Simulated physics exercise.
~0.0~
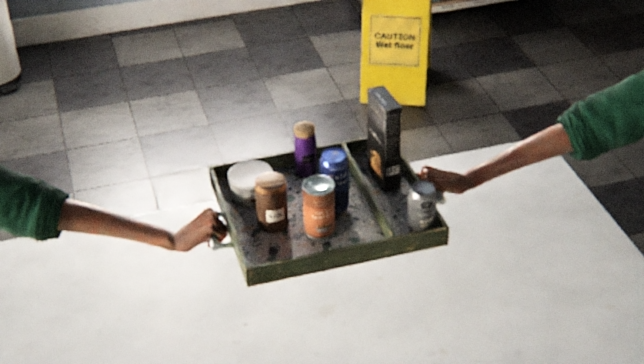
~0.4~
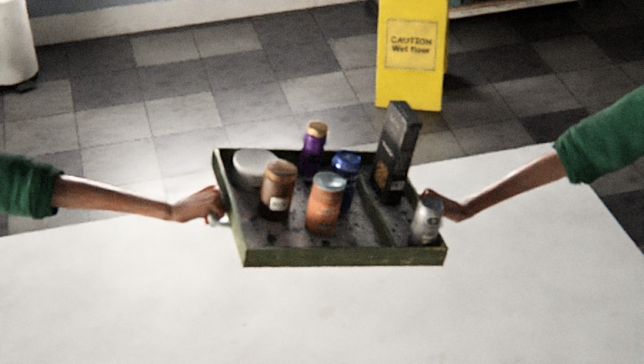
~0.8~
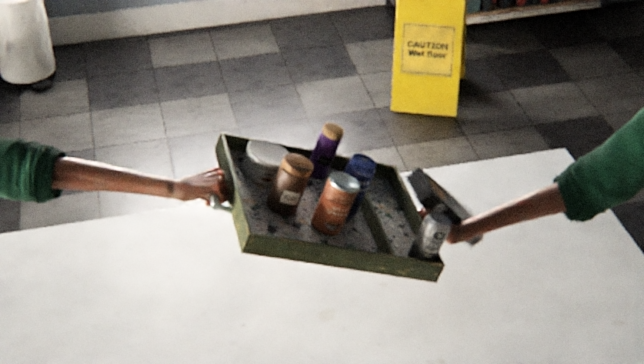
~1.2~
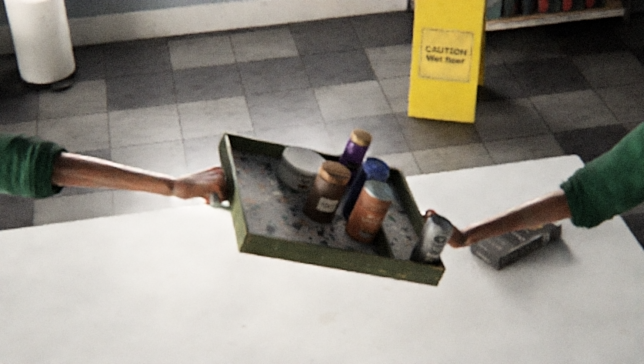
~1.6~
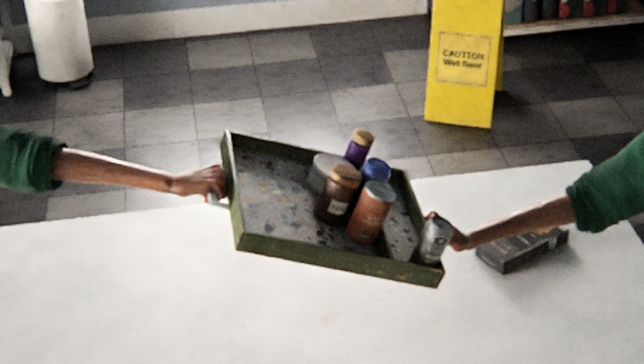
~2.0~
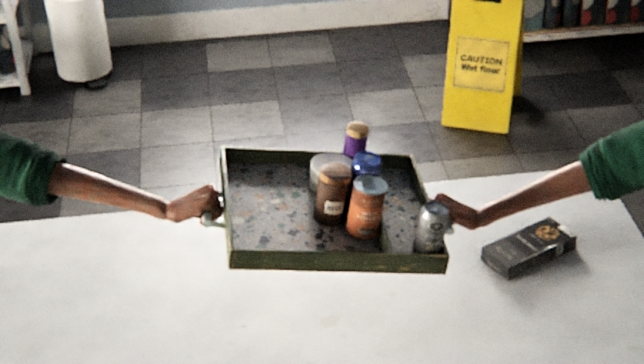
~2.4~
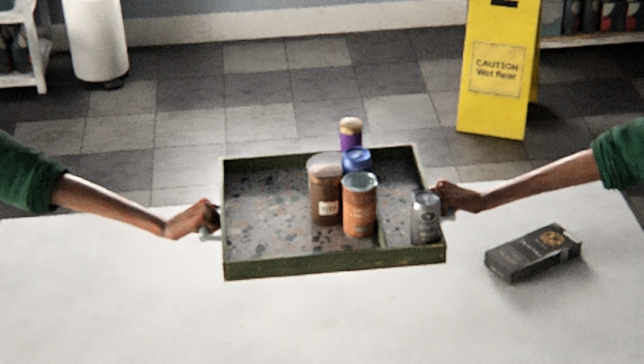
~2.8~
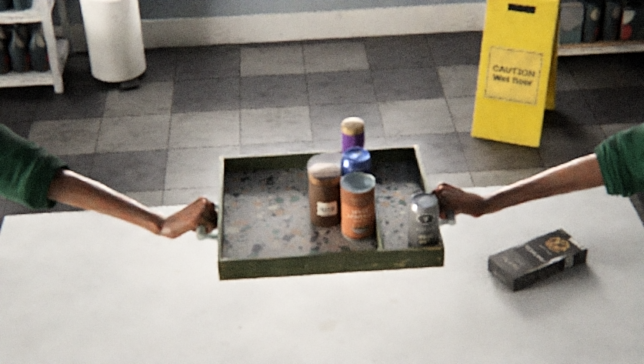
A tray of jars and tins was tipped to the right by two hands, sending the tall black packet over the edge onto the table while the others slid right, and once it was levelled, everything else was still aboard.
